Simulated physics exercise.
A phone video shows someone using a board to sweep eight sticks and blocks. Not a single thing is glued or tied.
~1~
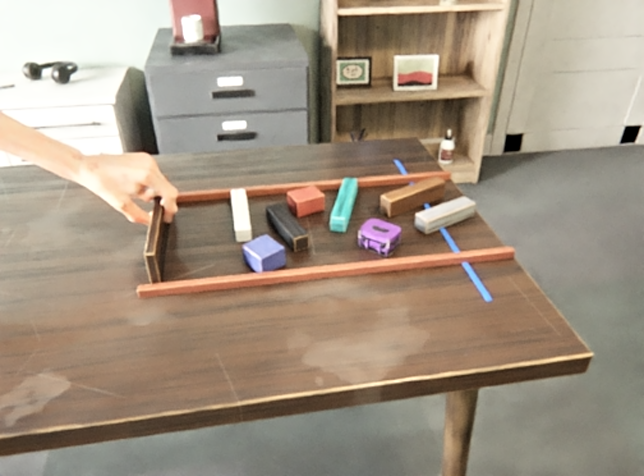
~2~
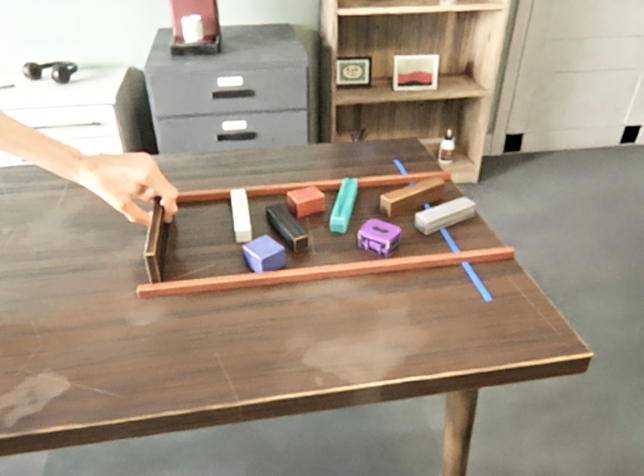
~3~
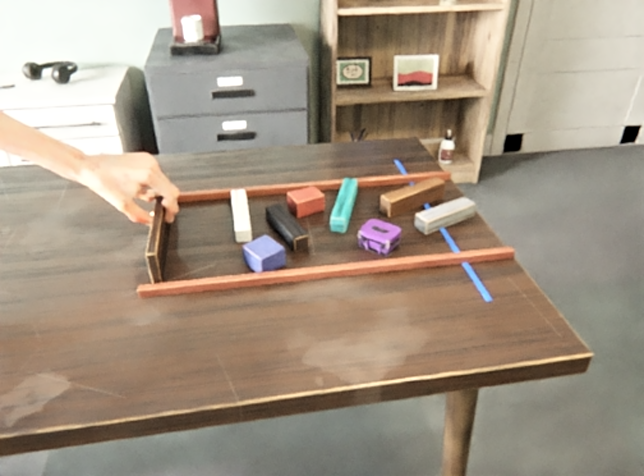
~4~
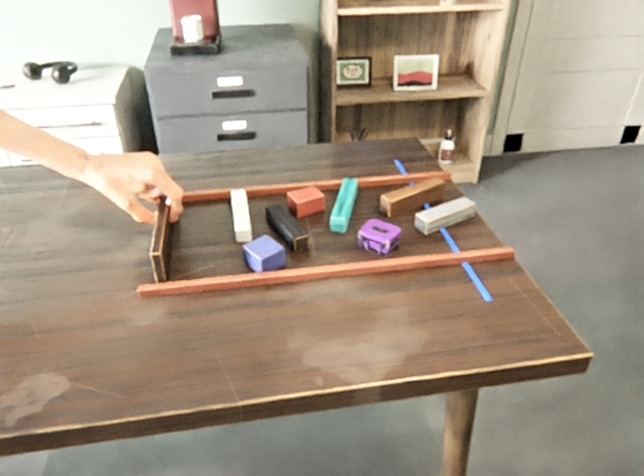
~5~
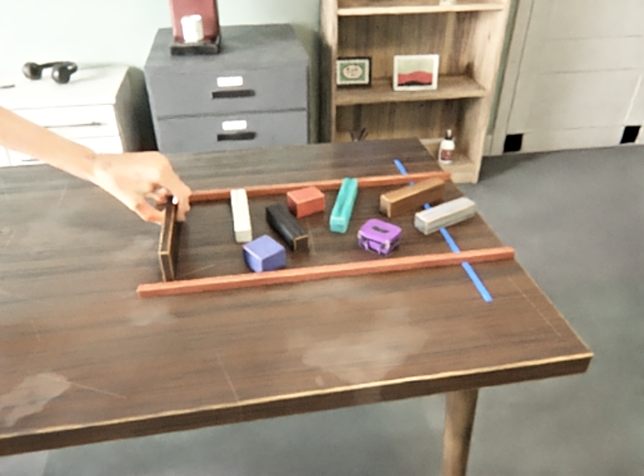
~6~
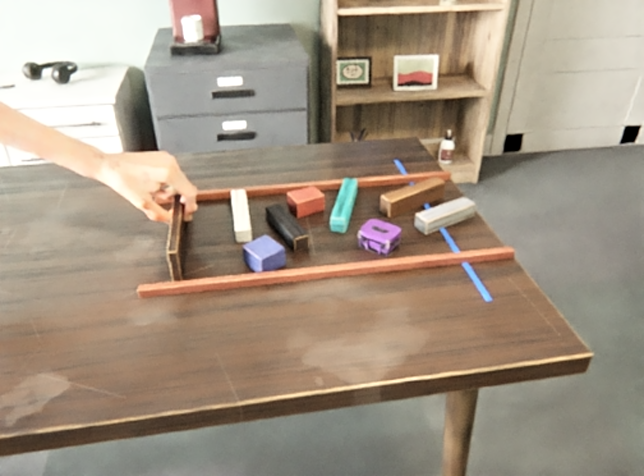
A hand slides a dark board slightly right toward eight colourful sticks and blocks, which stay still.
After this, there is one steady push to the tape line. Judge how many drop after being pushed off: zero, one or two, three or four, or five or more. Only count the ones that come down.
You'd see one or two pieces leave the end and fall.
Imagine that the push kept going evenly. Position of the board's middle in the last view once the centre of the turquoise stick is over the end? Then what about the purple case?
For the turquoise stick, about (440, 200); for the purple case, about (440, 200).
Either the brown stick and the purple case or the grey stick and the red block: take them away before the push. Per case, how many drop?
That gives 1 for the first pair taken away and 1 for the second.
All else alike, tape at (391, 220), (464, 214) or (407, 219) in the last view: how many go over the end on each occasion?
Those tries give 0, 6 and 0.
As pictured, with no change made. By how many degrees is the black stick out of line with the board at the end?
Near 10 degrees.
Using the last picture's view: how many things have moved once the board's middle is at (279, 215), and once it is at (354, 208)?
Counts: 4, 7.
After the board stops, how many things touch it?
It's touching 2 at the end.
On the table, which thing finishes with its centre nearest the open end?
The turquoise stick.
Early on, none off yet; grey stick at rest near (445, 215); brown stick at rest near (413, 197); purple case at rest near (380, 238).
Finally, the number that fall off is one or two; lost, brown stick and grey stick.
